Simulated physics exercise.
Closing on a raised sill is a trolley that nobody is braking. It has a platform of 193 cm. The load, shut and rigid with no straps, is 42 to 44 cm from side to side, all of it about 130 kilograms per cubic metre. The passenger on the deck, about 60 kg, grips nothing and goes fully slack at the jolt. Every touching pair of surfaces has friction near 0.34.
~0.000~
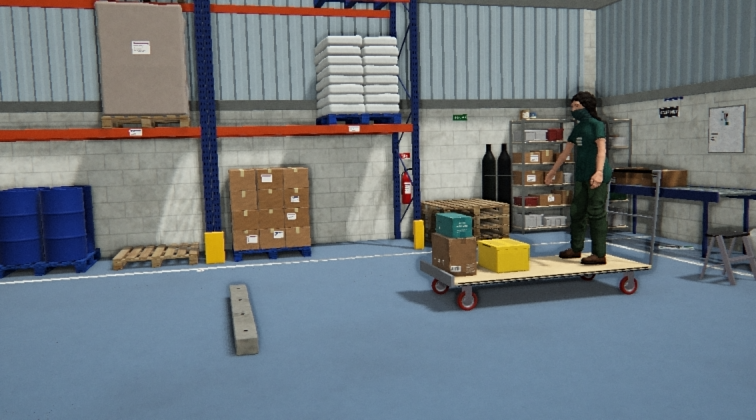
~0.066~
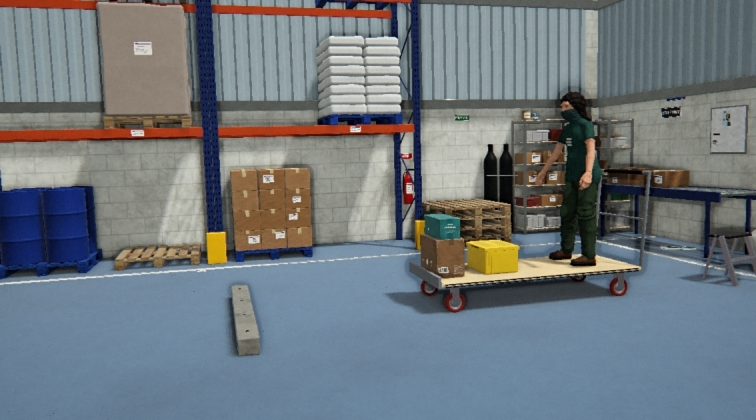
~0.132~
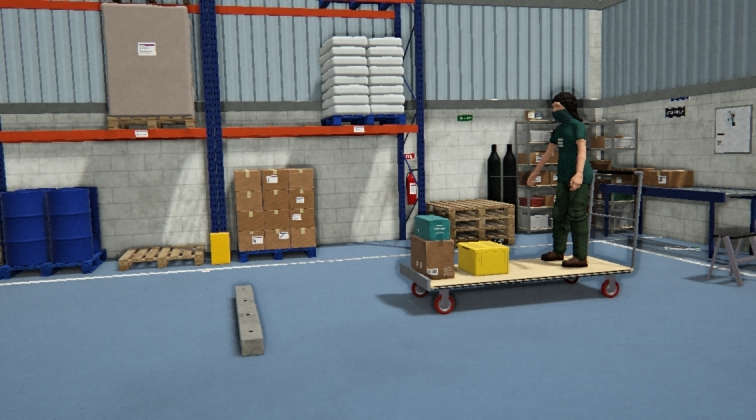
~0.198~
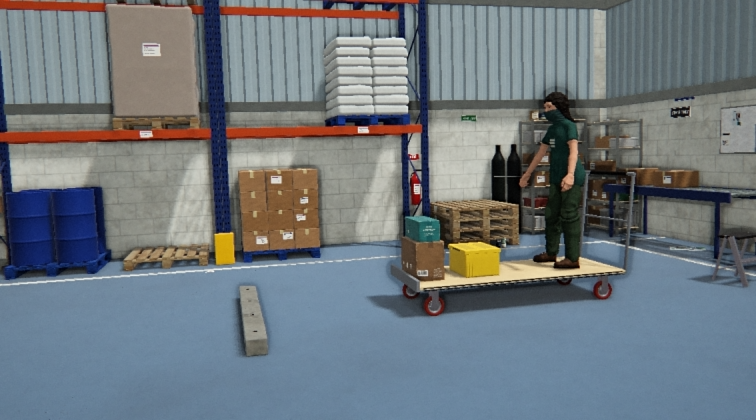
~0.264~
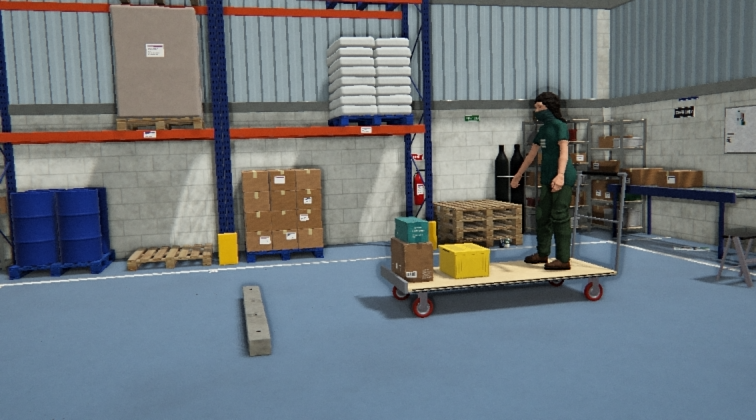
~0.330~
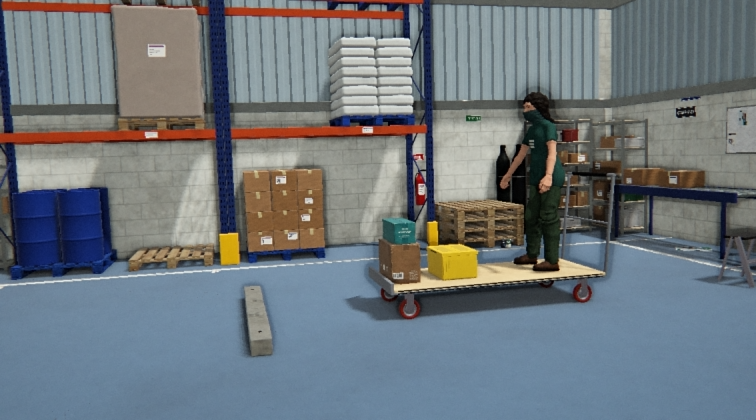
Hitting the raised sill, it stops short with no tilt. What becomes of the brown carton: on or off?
The brown carton keeps its place on the deck at this speed.
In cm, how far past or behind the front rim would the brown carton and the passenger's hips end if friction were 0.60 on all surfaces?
Rest positions: Brown 10 cm behind rim; hips 70 cm behind rim.
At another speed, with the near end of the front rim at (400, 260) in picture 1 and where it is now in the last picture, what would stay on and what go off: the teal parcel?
Lab note: Teal - leaves the load.
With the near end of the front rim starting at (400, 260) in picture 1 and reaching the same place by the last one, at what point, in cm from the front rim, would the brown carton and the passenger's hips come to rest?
So the brown one stops 20 cm short of the front rim, while the hips stay 110 cm behind it.
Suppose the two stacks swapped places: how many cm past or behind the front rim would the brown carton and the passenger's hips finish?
Swapped: Brown 50 cm behind; hips 70 cm behind.
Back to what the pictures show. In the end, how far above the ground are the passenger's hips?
Roughly 35 cm.
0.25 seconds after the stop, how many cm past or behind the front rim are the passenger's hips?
Behind the rim by about 115 cm.
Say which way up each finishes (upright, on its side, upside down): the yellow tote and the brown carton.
Finally the yellow one is the right way up, while the brown one is the right way up.
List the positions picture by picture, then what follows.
Brown carton (454, 254), yellow tote (503, 255), rim corner (453, 283); 171 cm still to roll, in the first frame.
Brown carton (442, 255), yellow tote (492, 257), rim corner (440, 284); 158 cm still to roll, in the second frame.
Brown carton (432, 256), yellow tote (483, 258), rim corner (429, 286); 146 cm still to roll, in the third frame.
Brown carton (422, 258), yellow tote (474, 260), rim corner (418, 288); 133 cm still to roll, in the fourth frame.
Brown carton (412, 259), yellow tote (464, 261), rim corner (406, 289); 120 cm still to roll, in the fifth frame.
Brown carton (399, 260), yellow tote (452, 262), rim corner (393, 291); 107 cm still to roll. Speed about 1.9 m/s, in the sixth frame.
After 0.88 s the deck stops.
After 1.43 s the brown carton is 16 cm behind the rim, tilted 0°, near (272, 269) in the last picture's view.
After 1.88 s the brown carton is 16 cm behind the rim, tilted 0°, near (272, 270) in the last picture's view.
Final state at 4.9 s, past the rim, teal parcel; behind it, yellow tote, brown carton and the passenger's hips.
